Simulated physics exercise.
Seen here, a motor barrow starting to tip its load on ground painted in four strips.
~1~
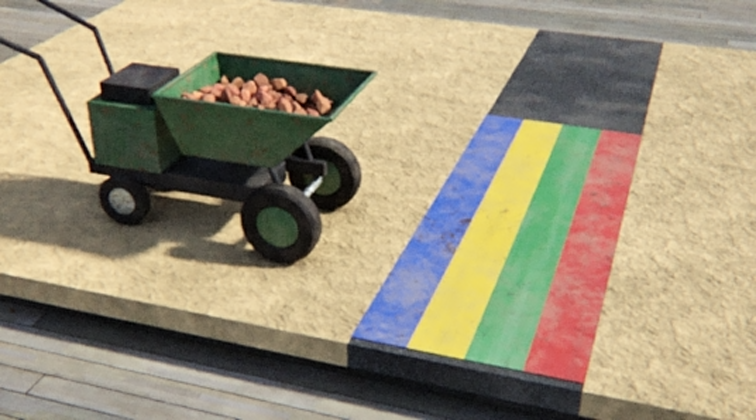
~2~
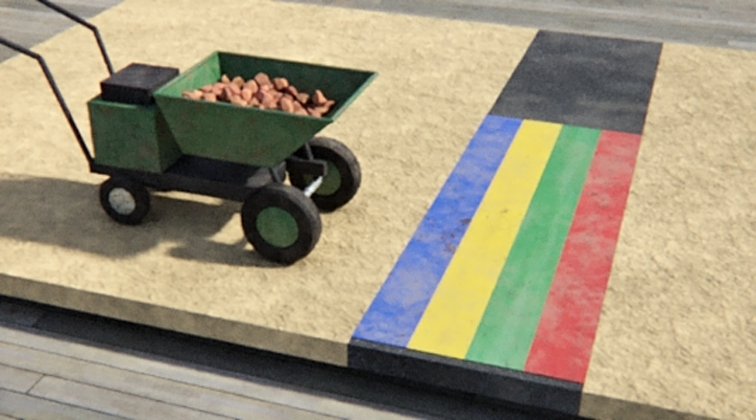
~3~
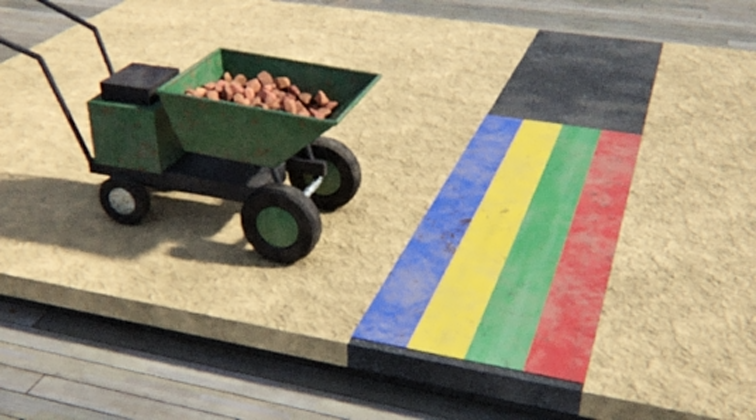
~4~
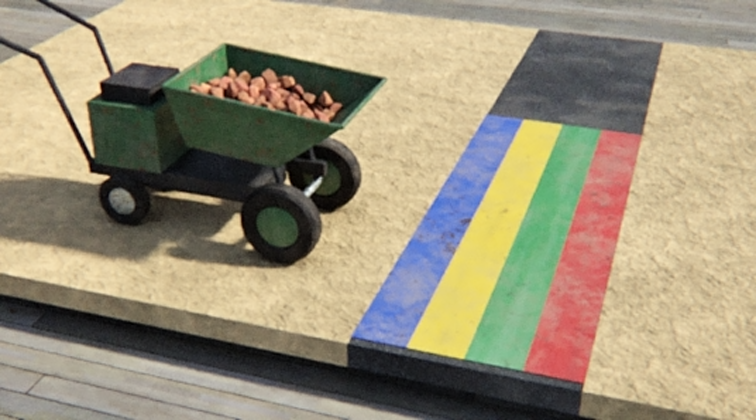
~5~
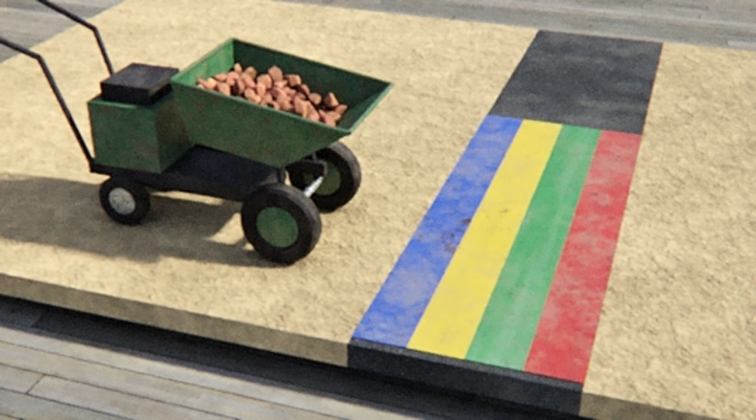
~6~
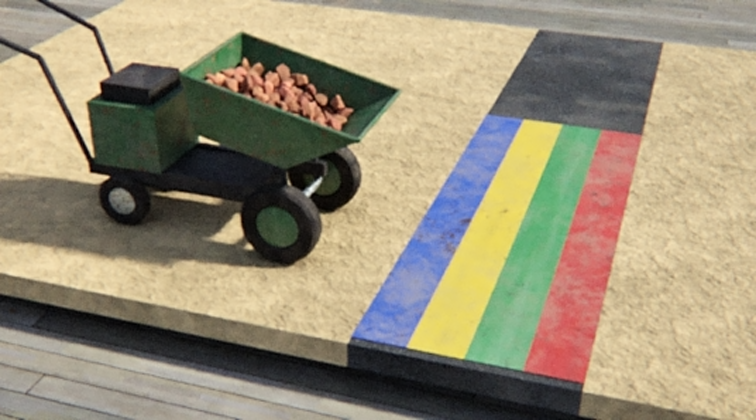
At first, a green motor barrow loaded with lumps of rubble stands with its skip level, to the left of ground painted in blue, yellow, green and red strips. The skip then tilts slightly forward, its rear rising and its lip dipping to the right, while the wheels stay still.
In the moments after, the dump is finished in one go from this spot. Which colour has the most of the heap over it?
The yellow one gets the largest share.
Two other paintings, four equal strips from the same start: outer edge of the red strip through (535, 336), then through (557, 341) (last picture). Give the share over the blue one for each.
About 10 and 20 per cent.
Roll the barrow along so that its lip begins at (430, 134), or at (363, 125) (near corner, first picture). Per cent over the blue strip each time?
Near 0 % and 0 %.
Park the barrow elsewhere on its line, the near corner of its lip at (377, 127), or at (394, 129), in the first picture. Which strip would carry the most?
First that green strip, then green.
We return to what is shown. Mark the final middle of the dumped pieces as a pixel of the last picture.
Near (473, 254).
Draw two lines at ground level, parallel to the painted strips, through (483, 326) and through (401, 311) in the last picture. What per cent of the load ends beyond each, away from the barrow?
First some 20, then 70 per cent.
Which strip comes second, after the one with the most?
In second place: Blue.
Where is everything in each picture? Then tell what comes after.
In the first frame, lip of the skip at (330, 120), level; top of the load at (236, 106), lumps of rubble; blue strip at (399, 306); yellow strip at (452, 316); green strip at (507, 327); red strip at (564, 338).
In the second frame, lip of the skip at (331, 121), level; top of the load at (237, 106).
In the third frame, lip of the skip at (335, 124), tipped barely; top of the load at (240, 104).
In the fourth frame, lip of the skip at (341, 128), tipped barely; top of the load at (244, 102).
In the fifth frame, lip of the skip at (349, 133), tipped a little; top of the load at (238, 87).
In the sixth frame, lip of the skip at (357, 141), tipped a little; top of the load at (233, 94); blue strip at (399, 306); yellow strip at (452, 316); green strip at (507, 327); red strip at (564, 338).
Soon after the last picture, skip tipped steeply; all in the skip.
A little later, skip tipped steeply; most in the skip; a small part over the blue strip; a stray few over the yellow strip; a stray few falling.
Later still, skip tipped right over; about a quarter in the skip; about a quarter over the blue strip; about a third over the yellow strip; a small part over the green strip; a small part over the red strip; a stray few off the paint.
By the end, skip tipped right over; about a quarter in the skip; about a quarter over the blue strip; about a third over the yellow strip; a small part over the green strip; a small part over the red strip; a stray few off the paint.
